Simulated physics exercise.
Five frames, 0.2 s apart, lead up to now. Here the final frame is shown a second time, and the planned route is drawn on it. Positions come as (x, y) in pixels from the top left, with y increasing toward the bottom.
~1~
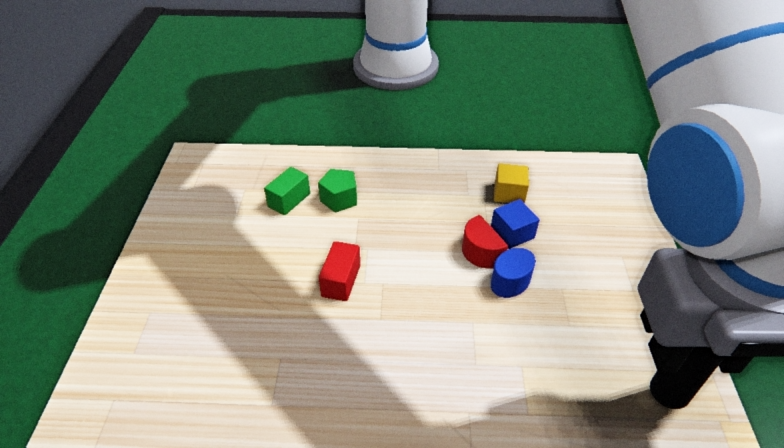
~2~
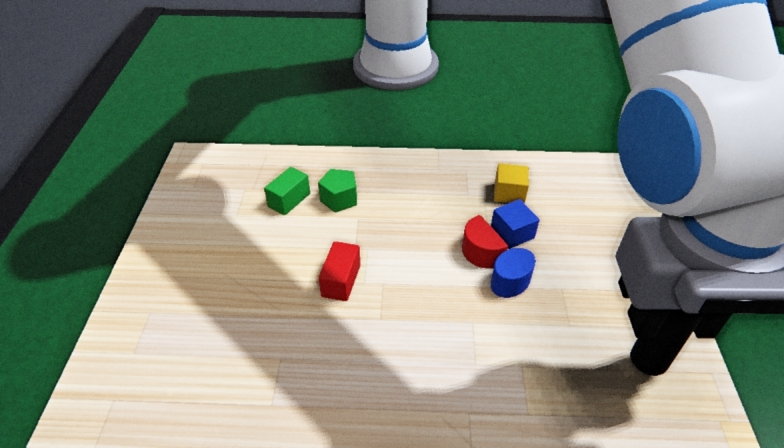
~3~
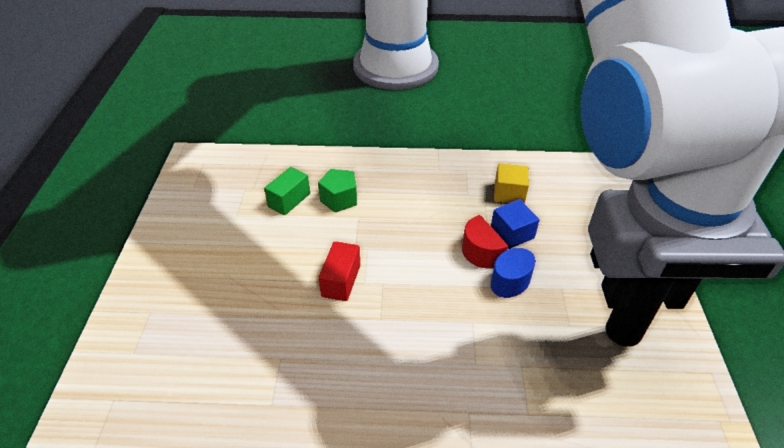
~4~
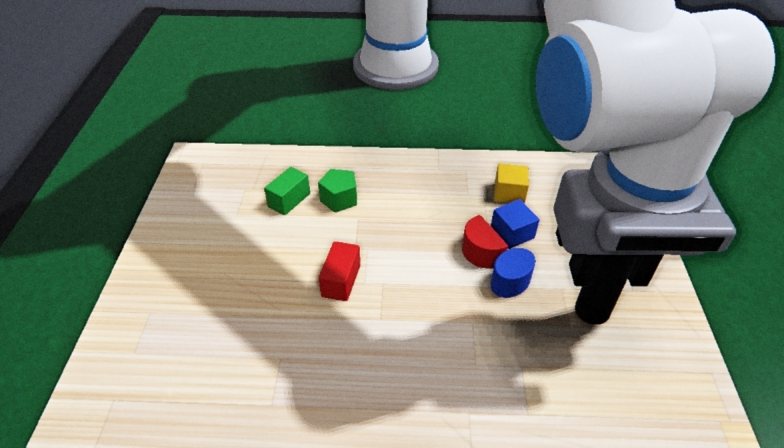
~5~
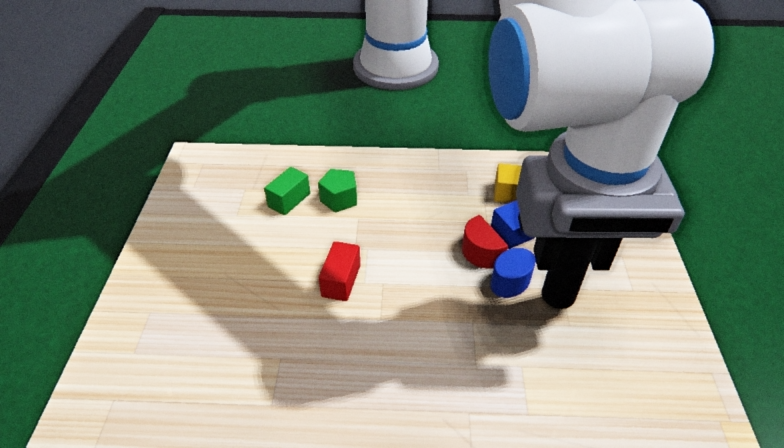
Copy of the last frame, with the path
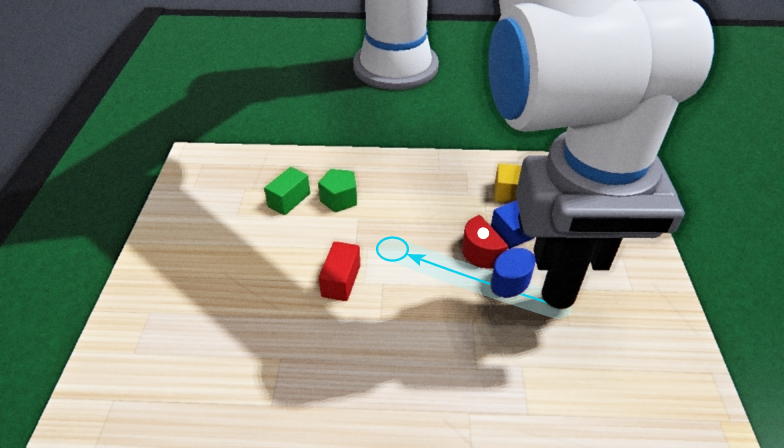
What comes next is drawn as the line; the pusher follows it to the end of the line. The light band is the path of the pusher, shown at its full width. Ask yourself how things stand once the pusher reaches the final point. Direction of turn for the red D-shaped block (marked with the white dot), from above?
The twist is anticlockwise.
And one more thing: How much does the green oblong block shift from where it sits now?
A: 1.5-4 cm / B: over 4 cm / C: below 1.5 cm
The answer is C.
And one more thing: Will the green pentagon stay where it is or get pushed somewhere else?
That block stands still.
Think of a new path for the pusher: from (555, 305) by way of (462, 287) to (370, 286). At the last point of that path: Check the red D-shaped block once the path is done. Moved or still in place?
It ends up somewhere else.
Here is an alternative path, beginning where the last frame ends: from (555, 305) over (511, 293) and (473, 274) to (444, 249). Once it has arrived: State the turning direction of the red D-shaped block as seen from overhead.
It twists anticlockwise.
Drawn move, straight from (555, 305) to (392, 249); the dot is on the red D-shaped block.
On the path given first. One third of the way, pusher (499, 277); red D-shaped block (467, 216), turned 20° anticlockwise; blue elliptical block (486, 242), turned 55° clockwise.
Two thirds of the way, pusher (442, 258); red D-shaped block (463, 206), turned 25° anticlockwise; blue elliptical block (476, 232), turned 75° clockwise.
At the end, pusher (393, 240); green oblong block still; green pentagon still; red oblong block still; red D-shaped block (463, 206), turned 25° anticlockwise; blue elliptical block (476, 232), turned 75° clockwise.
